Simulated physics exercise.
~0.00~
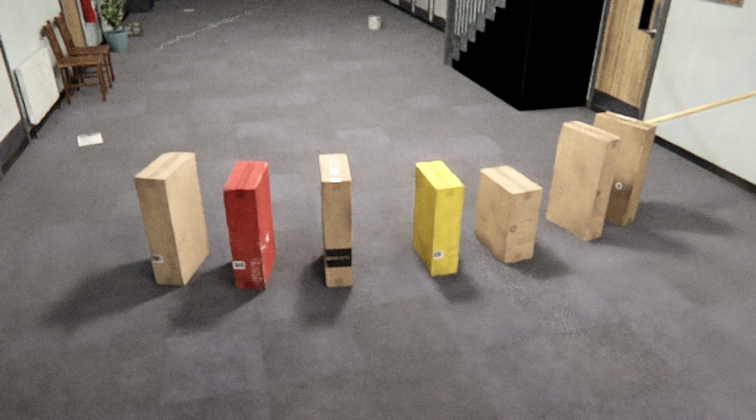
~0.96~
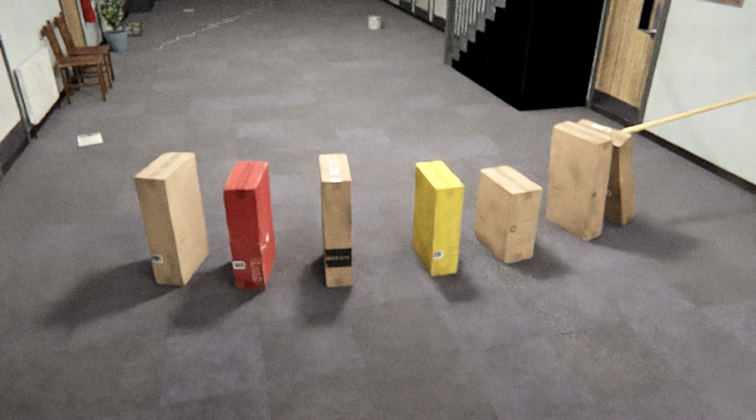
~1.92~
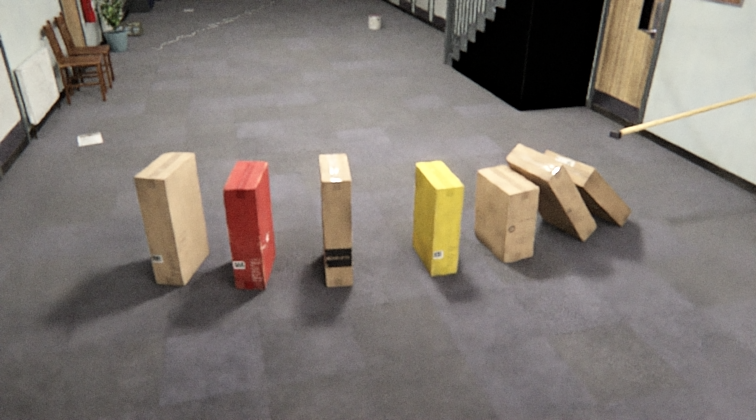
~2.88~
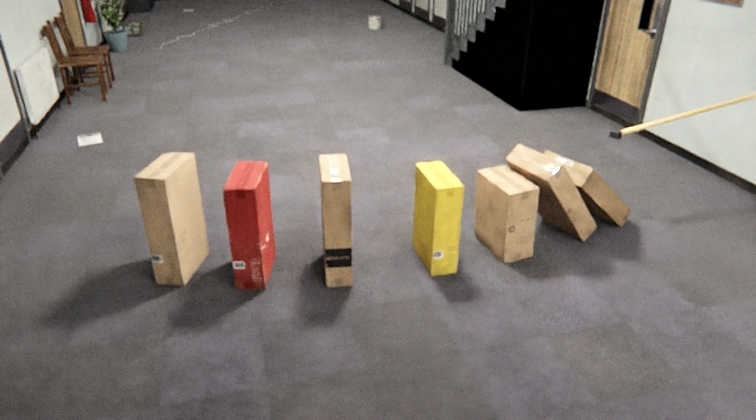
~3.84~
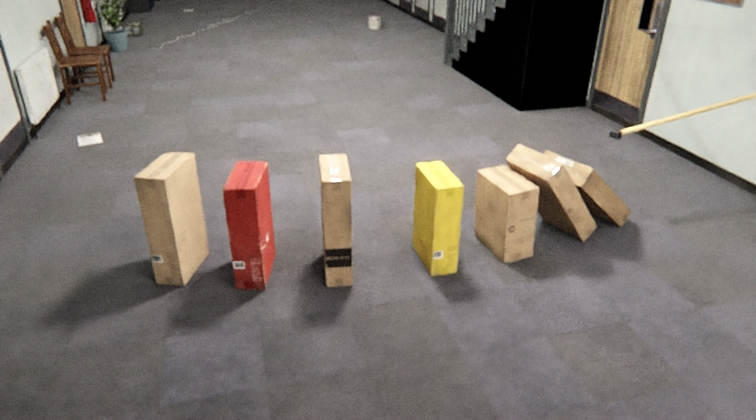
The clip opens on seven tall cartons standing in a curved row across a grey carpeted floor, with a red one and a yellow one among the plain brown ones. A wooden pole reaches in from the right and pushes the carton at the far right end, tipping it left against its neighbour. That neighbour tilts left in turn and comes to rest against the shorter brown carton beside it, which stays upright. The pole stops near the leaning pair. The two cartons remain propped at a slant, while the other five, including the yellow and red ones, stand unmoved.
